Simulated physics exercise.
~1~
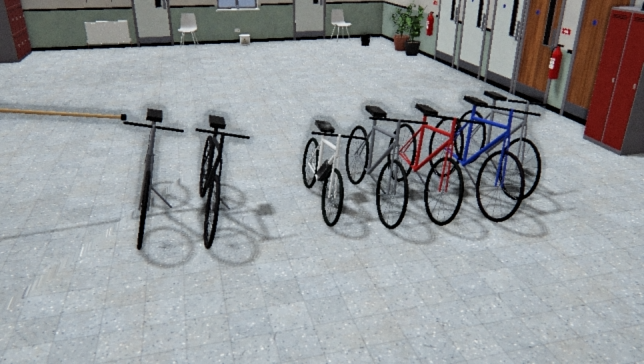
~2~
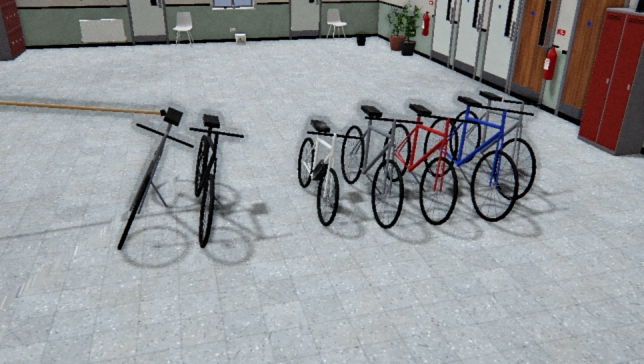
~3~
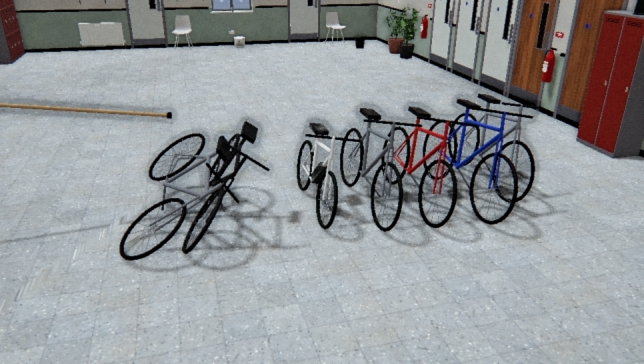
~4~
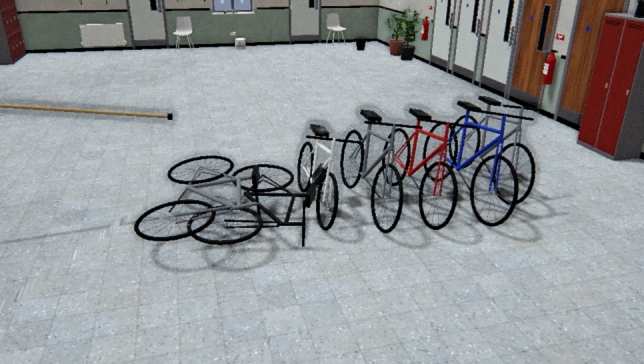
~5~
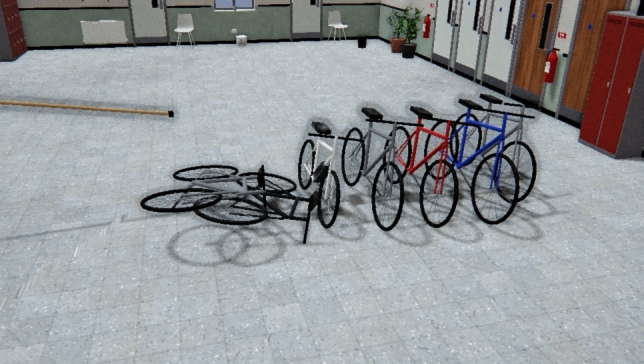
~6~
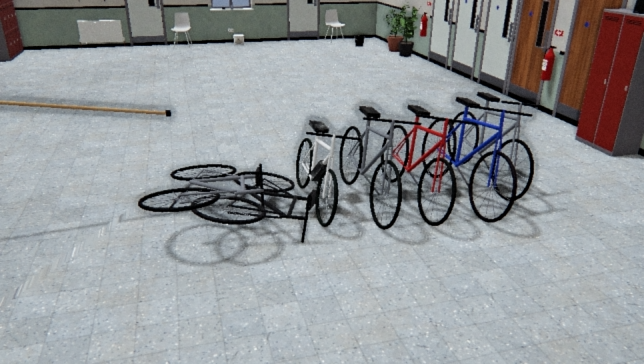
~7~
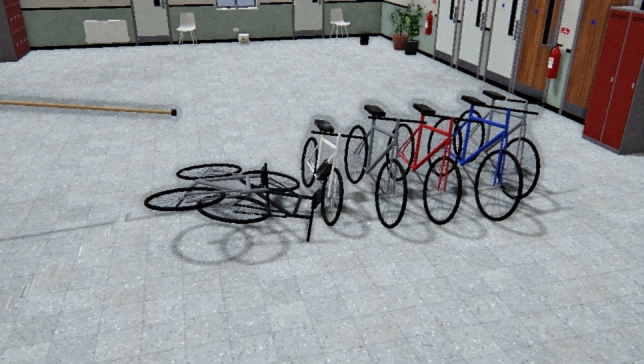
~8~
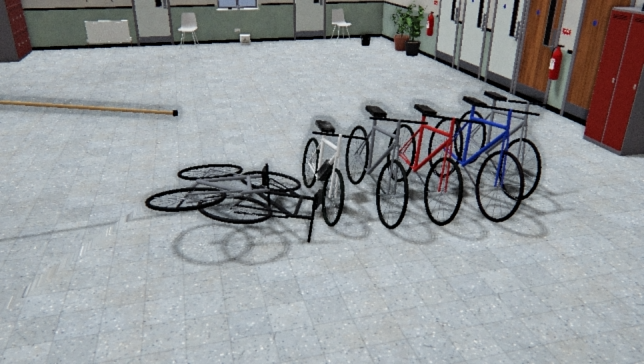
Seven bicycles stand in a row on a pale tiled floor, seen from above in a hall with lockers, doors and a fire extinguisher along the right. Two black ones are at the left, apart from a white, a grey, a red and a blue one among those at the right. A long pole at the left pushes the first black bicycle's saddle, tipping it rightward, then stops. That bicycle falls against its black neighbour, and both topple. They end lying tangled beside the white bicycle, while the other five stay upright.
